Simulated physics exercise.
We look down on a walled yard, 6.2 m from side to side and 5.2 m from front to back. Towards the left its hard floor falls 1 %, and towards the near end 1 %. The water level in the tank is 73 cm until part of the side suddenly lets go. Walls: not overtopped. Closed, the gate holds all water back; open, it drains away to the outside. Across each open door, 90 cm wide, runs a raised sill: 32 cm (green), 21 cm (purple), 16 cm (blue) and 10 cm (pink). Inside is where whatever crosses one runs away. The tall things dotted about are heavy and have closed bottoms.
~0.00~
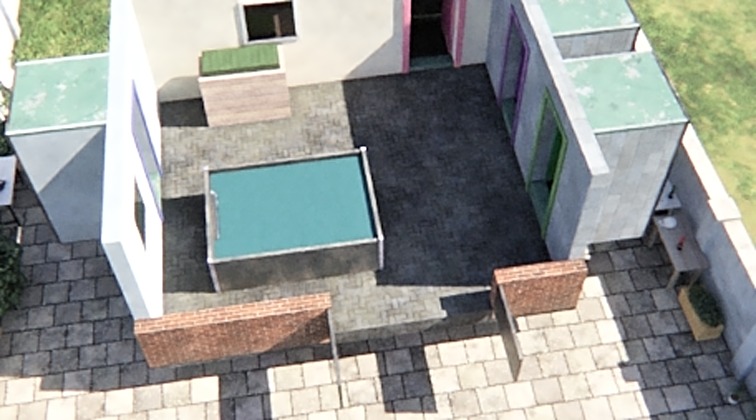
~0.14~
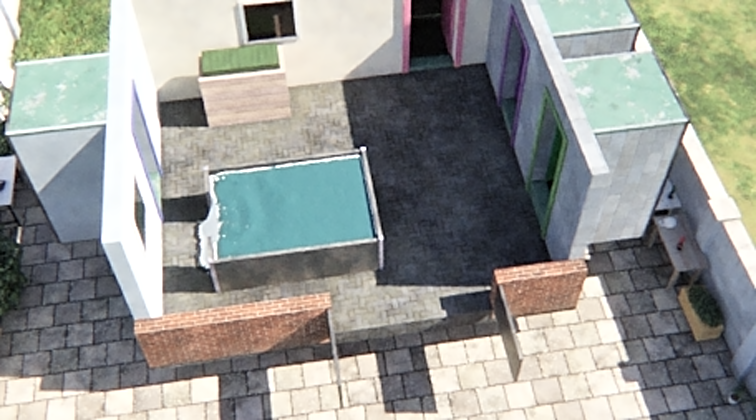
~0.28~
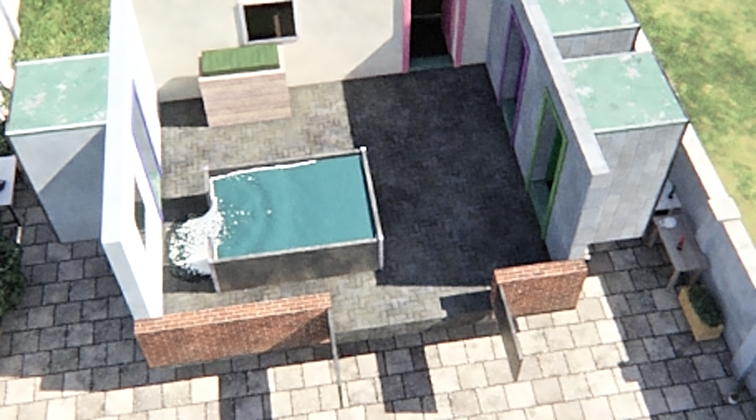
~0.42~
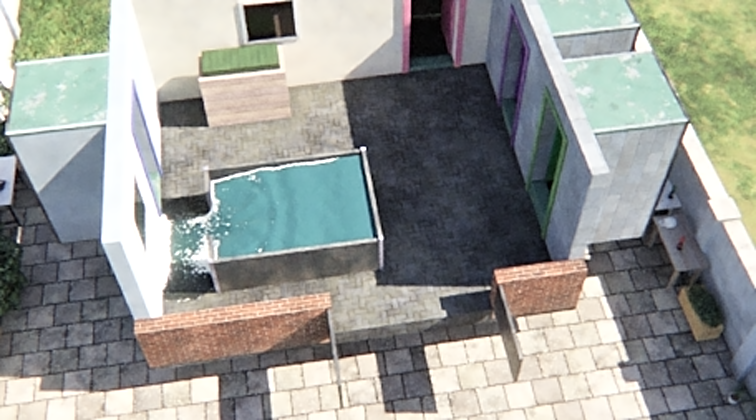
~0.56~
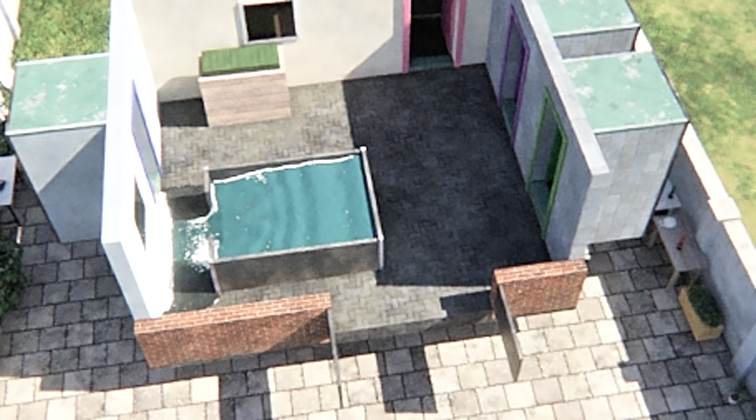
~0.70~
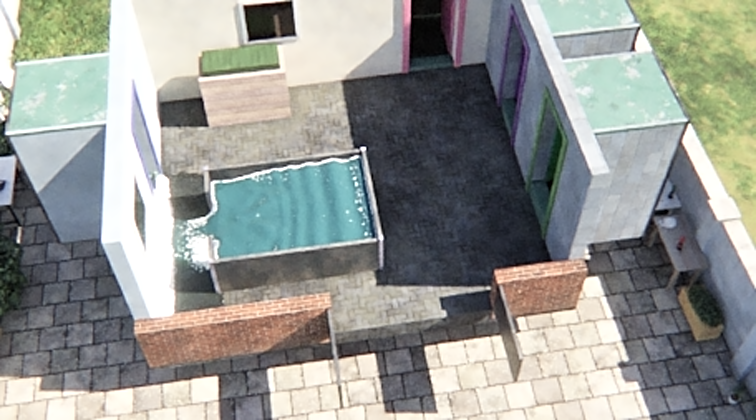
Water pours from the left end of the tank and spreads across the paved yard floor.
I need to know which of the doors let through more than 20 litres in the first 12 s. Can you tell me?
The green door never breaches the limit; the purple door never breaches the limit; the blue door breaches the limit; the pink door never breaches the limit.
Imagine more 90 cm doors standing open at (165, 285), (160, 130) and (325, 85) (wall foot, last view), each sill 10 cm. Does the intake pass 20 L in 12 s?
Taking them in order, the first gets enough, the second enough and the third too little.
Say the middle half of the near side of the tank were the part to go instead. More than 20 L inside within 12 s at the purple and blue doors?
Purple short, blue short.
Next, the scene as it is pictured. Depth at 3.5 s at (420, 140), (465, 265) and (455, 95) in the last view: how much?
First spot near 0 cm, second near 3 cm, third near 0 cm.
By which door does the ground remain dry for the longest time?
That would be the purple door, last of all.
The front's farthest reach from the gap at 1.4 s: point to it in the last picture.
Near (160, 108).
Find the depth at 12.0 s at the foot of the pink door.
Roughly 4.0 cm.
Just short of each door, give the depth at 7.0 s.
Green 7 cm, purple 11 cm, blue 10 cm, pink 4 cm.
After 1.4 s water covers 20 % of the floor and is deepest (57 cm) near (162, 248); green door not reached, purple door not reached, blue door 22 cm at the sill, 10 L in, pink door not reached.
After 2.2 s water covers 35 % of the floor and is deepest (50 cm) near (163, 333); green door not reached, purple door not reached, blue door 22 cm at the sill, 27 L in, pink door not reached.
After 3.5 s water covers 60 % of the floor and is deepest (35 cm) near (163, 344); green door not reached, purple door not reached, blue door 15 cm at the sill, 41 L in, pink door not reached.
After 7.0 s water covers 95 % of the floor and is deepest (22 cm) near (163, 344); green door 7 cm at the sill, 0 L in, purple door 11 cm at the sill, 0 L in, blue door 10 cm at the sill, 46 L in, pink door 4 cm at the sill, 0 L in.
After 12.0 s water covers 95 % of the floor and is deepest (14 cm) near (286, 173); green door 6 cm at the sill, 0 L in, purple door 5 cm at the sill, 0 L in, blue door 7 cm at the sill, 46 L in, pink door 4 cm at the sill, 5 L in.
